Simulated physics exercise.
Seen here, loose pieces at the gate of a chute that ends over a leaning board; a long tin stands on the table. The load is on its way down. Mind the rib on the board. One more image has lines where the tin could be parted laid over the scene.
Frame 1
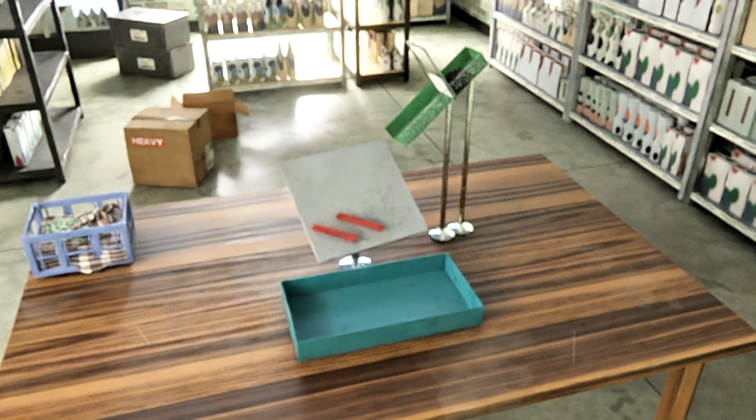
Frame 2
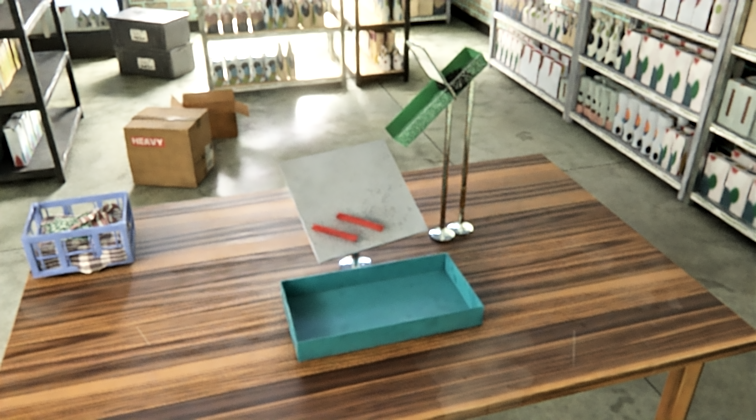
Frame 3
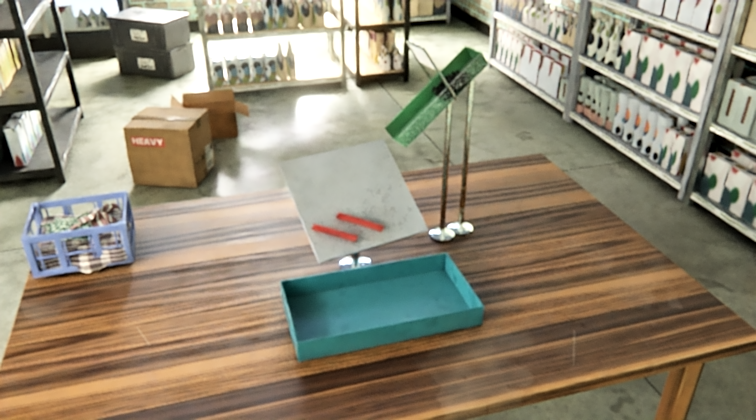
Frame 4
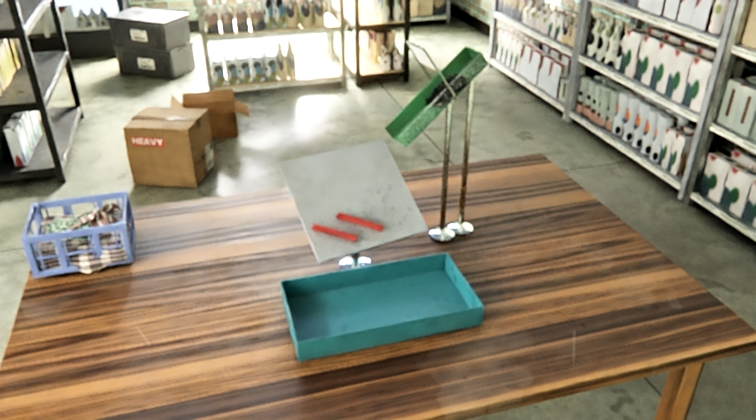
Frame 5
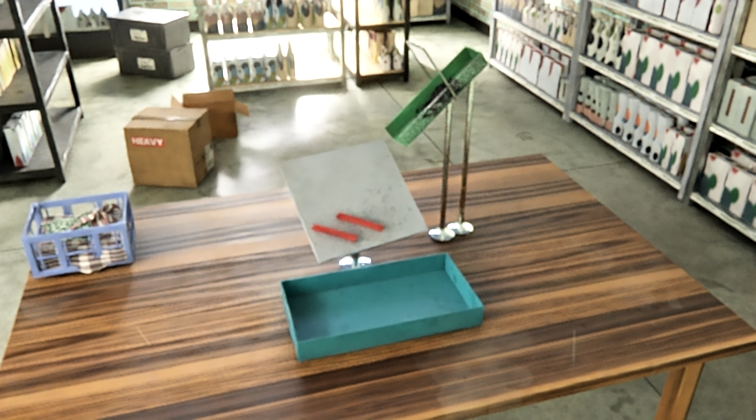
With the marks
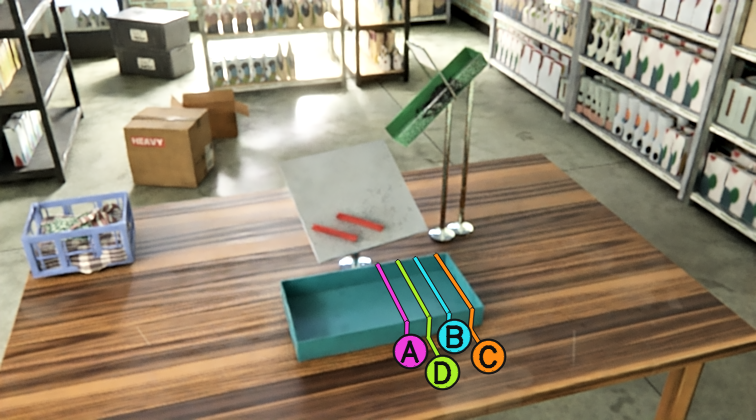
A cluster of dark pieces slid partway down a sloping green chute on thin metal stands, while the tilted gray board with red strips and the empty teal tin on the wooden table stayed still.
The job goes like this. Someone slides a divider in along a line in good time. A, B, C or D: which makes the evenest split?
I would pick line D.
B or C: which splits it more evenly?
B it is.
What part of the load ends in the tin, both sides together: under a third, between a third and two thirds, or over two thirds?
Between a third and two thirds.
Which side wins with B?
More lands on the left.
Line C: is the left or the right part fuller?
Left.
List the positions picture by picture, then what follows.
Load behind the gate at (454, 82), black beans; lip of the chute at (399, 143), sloping fairly steeply, in the first picture.
Middle of the board at (354, 196), tilted fairly steeply; middle of its low edge at (376, 246); of its high edge at (333, 150), in the second picture.
Front corners of the tin at (297, 342) and (483, 306), empty; front of the load at (443, 95), in the third picture.
Middle of the load at (449, 89); its front at (428, 103), about a quarter of the way to the lip; rib from (314, 225) to (357, 237); rib from (338, 213) to (384, 227), in the fourth picture.
Middle of the load at (443, 95); its front at (417, 117), about half of the way to the lip, in the fifth picture.
On the marked copy, line A crosses the front rim at (406, 321); line B crosses the front rim at (448, 313); line C crosses the front rim at (471, 309); line D crosses the front rim at (429, 317).
Choosing A, of what is caught, a stray few on the left of the divider, nearly all on the right.
Choosing B, of what is caught, most on the left of the divider, a small part on the right.
Choosing C, of what is caught, all on the left of the divider, none on the right.
Choosing D, of what is caught, about a third on the left of the divider, about two thirds on the right.
